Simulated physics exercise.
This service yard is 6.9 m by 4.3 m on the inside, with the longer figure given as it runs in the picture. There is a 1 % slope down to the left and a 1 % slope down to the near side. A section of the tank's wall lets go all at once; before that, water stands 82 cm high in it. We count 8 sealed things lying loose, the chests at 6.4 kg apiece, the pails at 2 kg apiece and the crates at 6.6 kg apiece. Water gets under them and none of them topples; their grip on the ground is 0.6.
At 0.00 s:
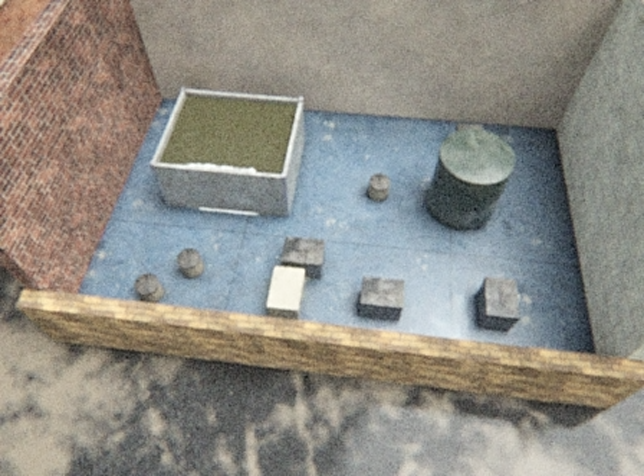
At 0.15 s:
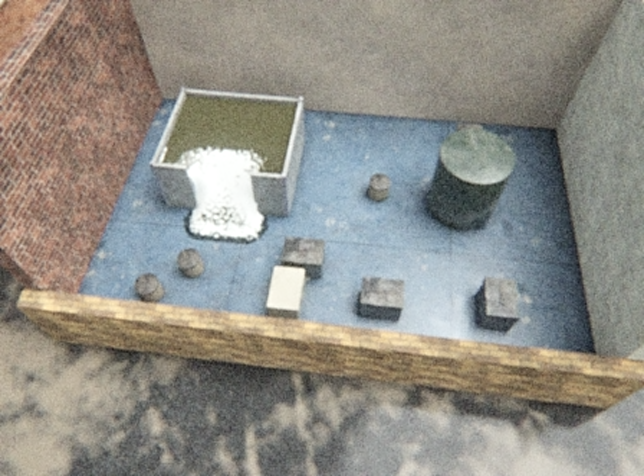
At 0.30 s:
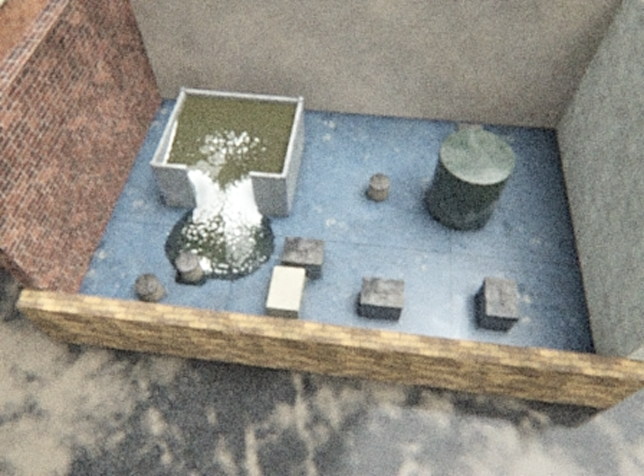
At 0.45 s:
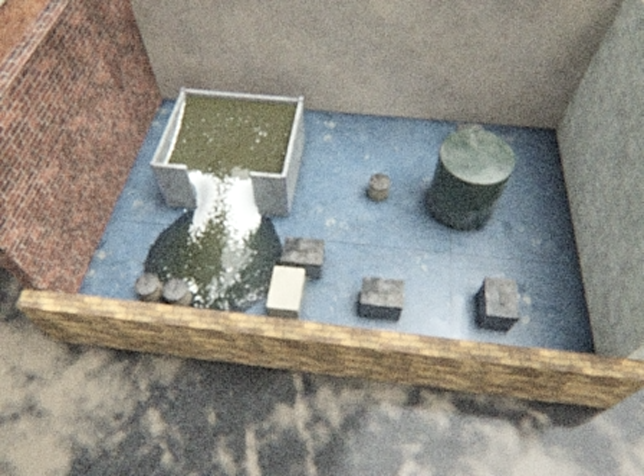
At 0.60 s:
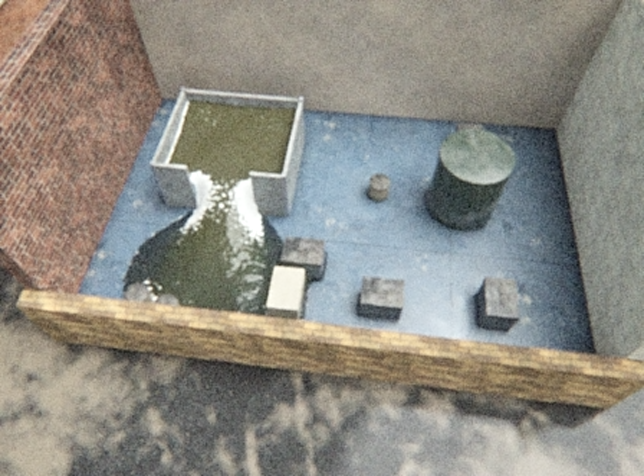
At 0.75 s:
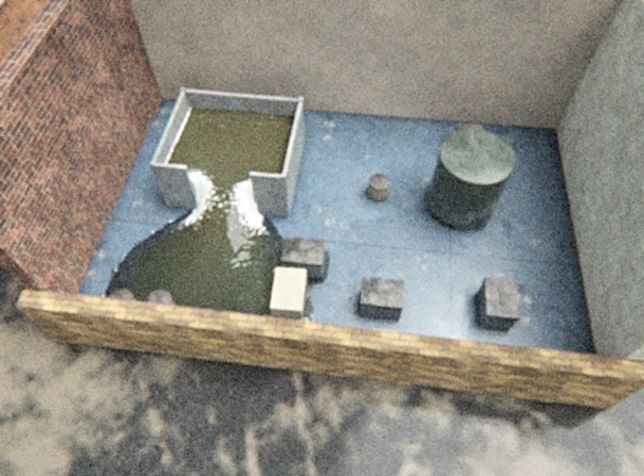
Murky water bursts through the front wall of a raised square tank and spreads across the blue yard floor toward the near brick wall, pushing two small pails on the left while the crates and round tank stay put.
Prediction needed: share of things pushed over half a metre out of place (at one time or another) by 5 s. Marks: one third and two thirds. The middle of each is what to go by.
By the time shown, two thirds or over will have gone that far.
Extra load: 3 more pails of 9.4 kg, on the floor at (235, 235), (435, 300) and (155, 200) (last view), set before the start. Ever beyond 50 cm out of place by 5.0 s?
Beyond it, beyond it, beyond it.
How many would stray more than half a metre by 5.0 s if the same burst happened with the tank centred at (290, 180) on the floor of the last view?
That would give 6.
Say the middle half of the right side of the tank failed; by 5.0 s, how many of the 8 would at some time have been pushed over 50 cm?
So the tally would be 5.
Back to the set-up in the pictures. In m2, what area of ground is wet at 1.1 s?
Around 8.5 m2 of it.
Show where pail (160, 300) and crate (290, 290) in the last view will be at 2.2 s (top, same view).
First one near (90, 236), second near (394, 265).
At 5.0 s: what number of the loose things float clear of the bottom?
It comes to 4 of them.
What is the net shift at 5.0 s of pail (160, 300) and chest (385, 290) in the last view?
350 cm, then 300 cm.
After 1.1 s 2 of 8 are over 50 cm from their spots; 2 afloat.
After 2.2 s 4 of 8 are over 50 cm from their spots; 3 afloat.
After 3.5 s 6 of 8 are over 50 cm from their spots; 4 afloat.
After 5.0 s 6 of 8 are over 50 cm from their spots, and 6 have been at some point; 4 afloat.
